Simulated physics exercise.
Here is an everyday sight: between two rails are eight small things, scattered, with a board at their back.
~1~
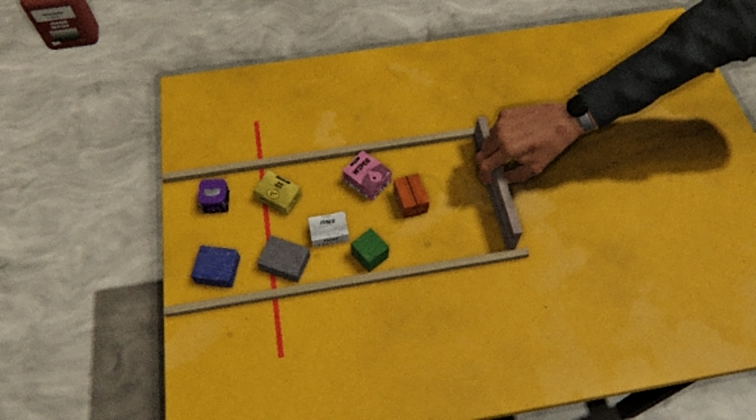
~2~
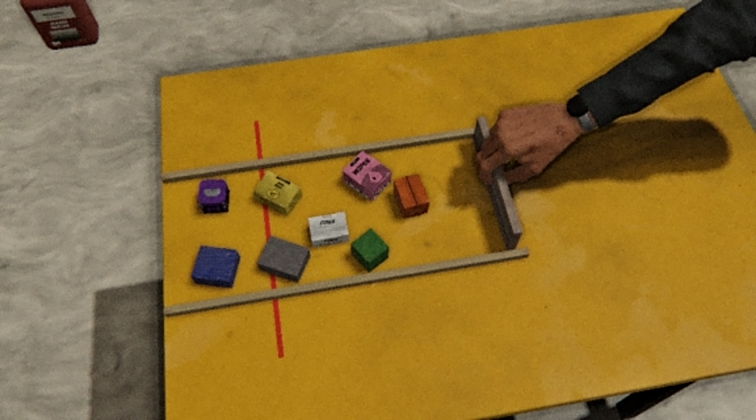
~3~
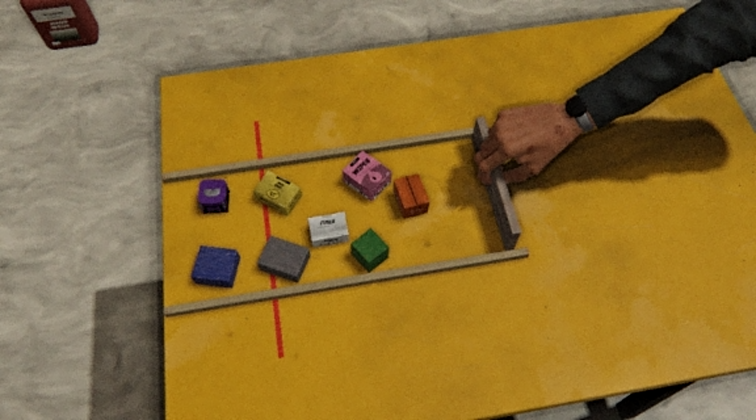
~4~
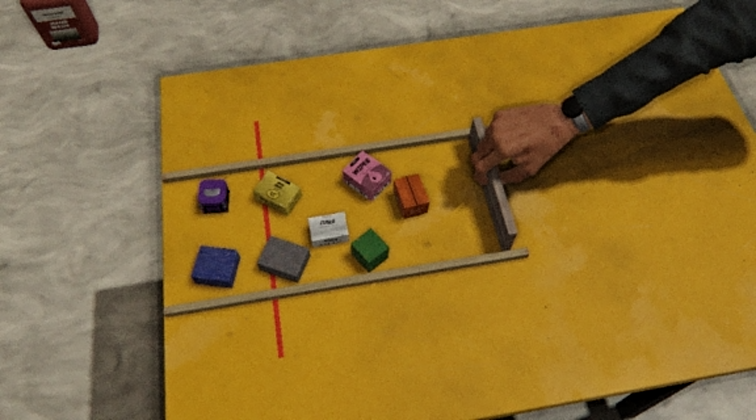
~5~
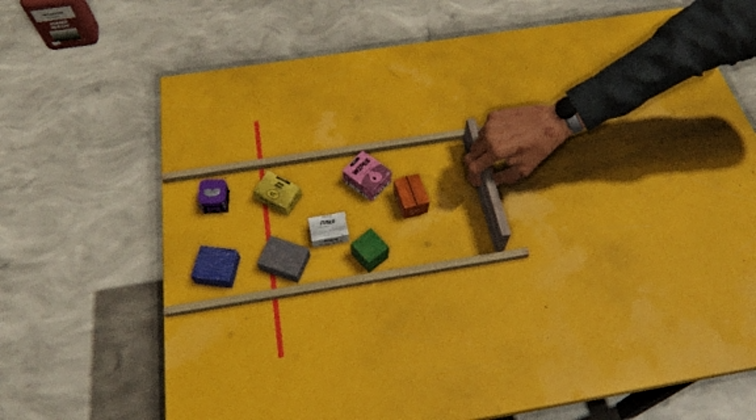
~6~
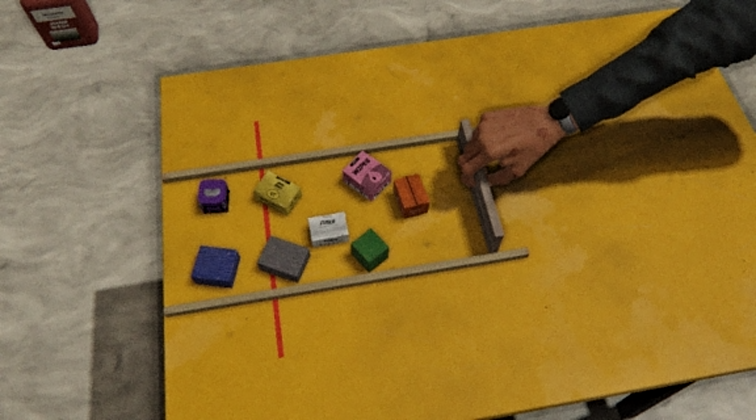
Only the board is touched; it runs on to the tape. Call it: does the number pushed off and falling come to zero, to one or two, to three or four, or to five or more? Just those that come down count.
It comes to zero.
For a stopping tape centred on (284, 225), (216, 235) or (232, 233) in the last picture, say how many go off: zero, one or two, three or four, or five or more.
Results per position - zero / 1 or 2 / one or two.
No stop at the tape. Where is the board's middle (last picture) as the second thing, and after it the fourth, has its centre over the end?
About (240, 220), then about (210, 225).
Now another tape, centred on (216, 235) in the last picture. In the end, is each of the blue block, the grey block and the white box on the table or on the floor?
Blue block: Drops; grey block: Stays; white box: Stays.
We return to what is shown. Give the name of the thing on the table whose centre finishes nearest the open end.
Closest in the end is the blue block.
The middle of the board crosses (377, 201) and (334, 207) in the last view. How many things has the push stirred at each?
At the first spot 3, then 5.
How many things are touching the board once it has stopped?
The count in contact is 3.
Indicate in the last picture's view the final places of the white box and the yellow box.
I'd put one close to (222, 242) and the other close to (218, 211).
Early on, none off yet; blue block at rest near (216, 267); purple case at rest near (214, 197); grey block at rest near (284, 259).
Finally, the number that fall off is zero.
